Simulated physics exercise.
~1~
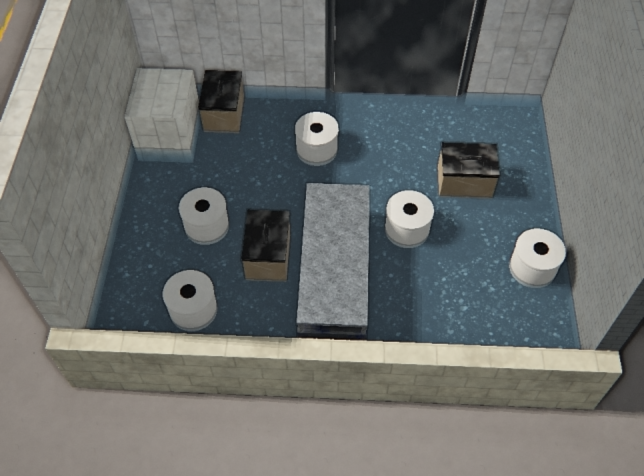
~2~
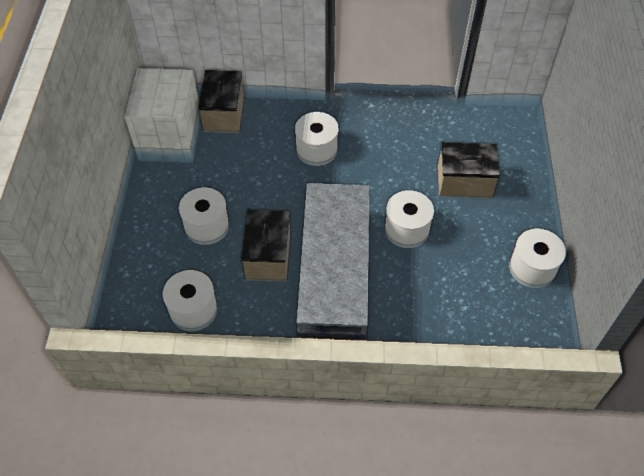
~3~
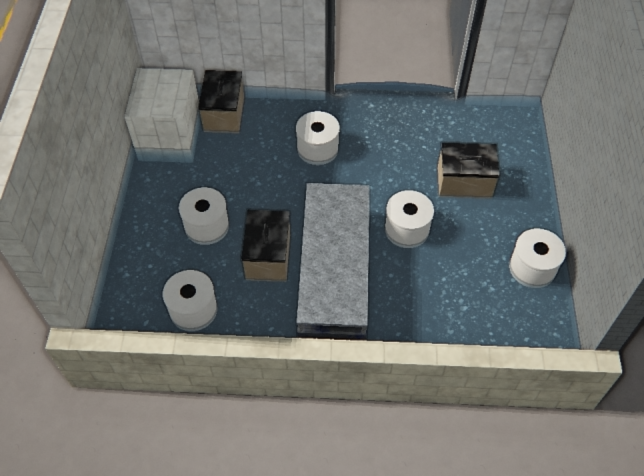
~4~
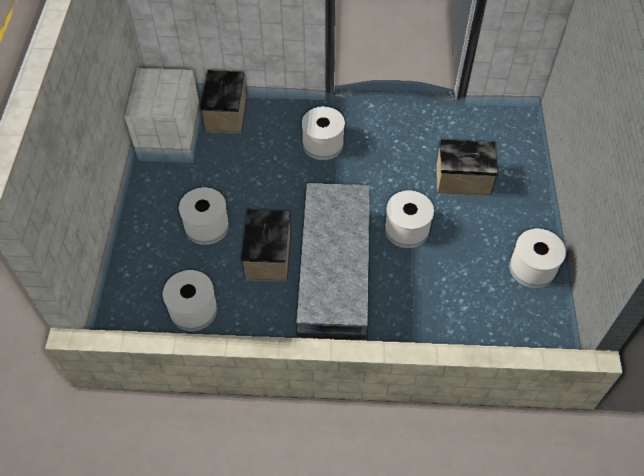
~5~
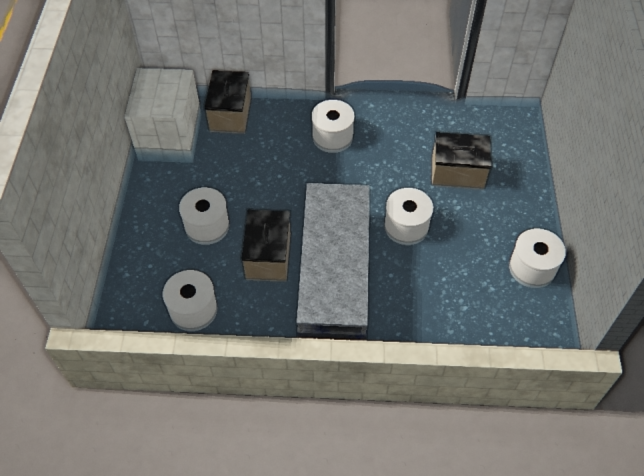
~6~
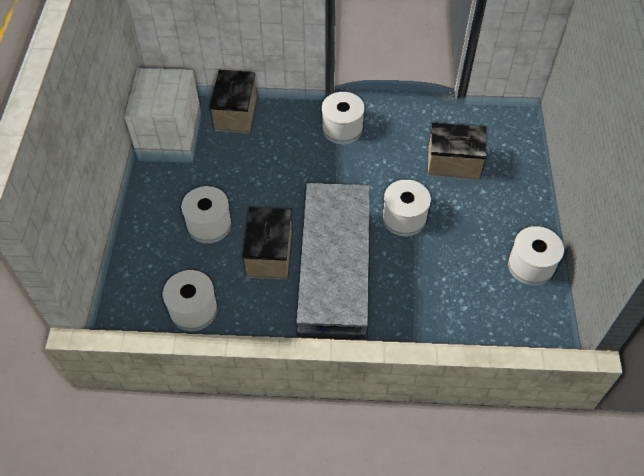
The dark panel at the back of a flooded, walled room opens, then a white cylindrical tub near it drifts a short way right and back, while two dark-topped boxes shift slightly and the other objects barely move.
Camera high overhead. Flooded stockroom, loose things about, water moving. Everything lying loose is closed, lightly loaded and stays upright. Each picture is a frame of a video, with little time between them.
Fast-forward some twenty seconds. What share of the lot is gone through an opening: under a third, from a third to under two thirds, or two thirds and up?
Honestly, the part swept out lands in the top band of thirds.
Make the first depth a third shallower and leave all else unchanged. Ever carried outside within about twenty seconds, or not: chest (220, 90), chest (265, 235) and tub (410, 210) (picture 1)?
The first one exits, the middle one exits, the final one exits.
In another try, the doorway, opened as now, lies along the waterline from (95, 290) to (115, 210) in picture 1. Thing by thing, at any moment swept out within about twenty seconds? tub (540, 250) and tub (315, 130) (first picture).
One by one, the outcome is not removed and flushed out.
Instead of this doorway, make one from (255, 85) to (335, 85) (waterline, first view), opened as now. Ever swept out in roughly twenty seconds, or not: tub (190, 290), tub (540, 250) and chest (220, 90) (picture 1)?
The three read no escape, no escape and escape, in that order.
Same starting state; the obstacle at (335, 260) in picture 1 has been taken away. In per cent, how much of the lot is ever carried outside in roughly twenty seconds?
Estimate: Close to 80 %.
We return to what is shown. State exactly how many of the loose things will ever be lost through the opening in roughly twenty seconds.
Count: 6.
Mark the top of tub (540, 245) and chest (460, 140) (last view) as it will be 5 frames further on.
Around (534, 209) and (443, 84).
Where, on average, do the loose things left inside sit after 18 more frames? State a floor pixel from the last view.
The average lies close to (358, 190).
A moment on, 1 of 8 are out; 7 afloat.
Next, 4 of 8 are out; 4 afloat.
Later, 6 of 8 are out; 2 afloat.
In the end, 6 of 8 are out; 1 afloat.
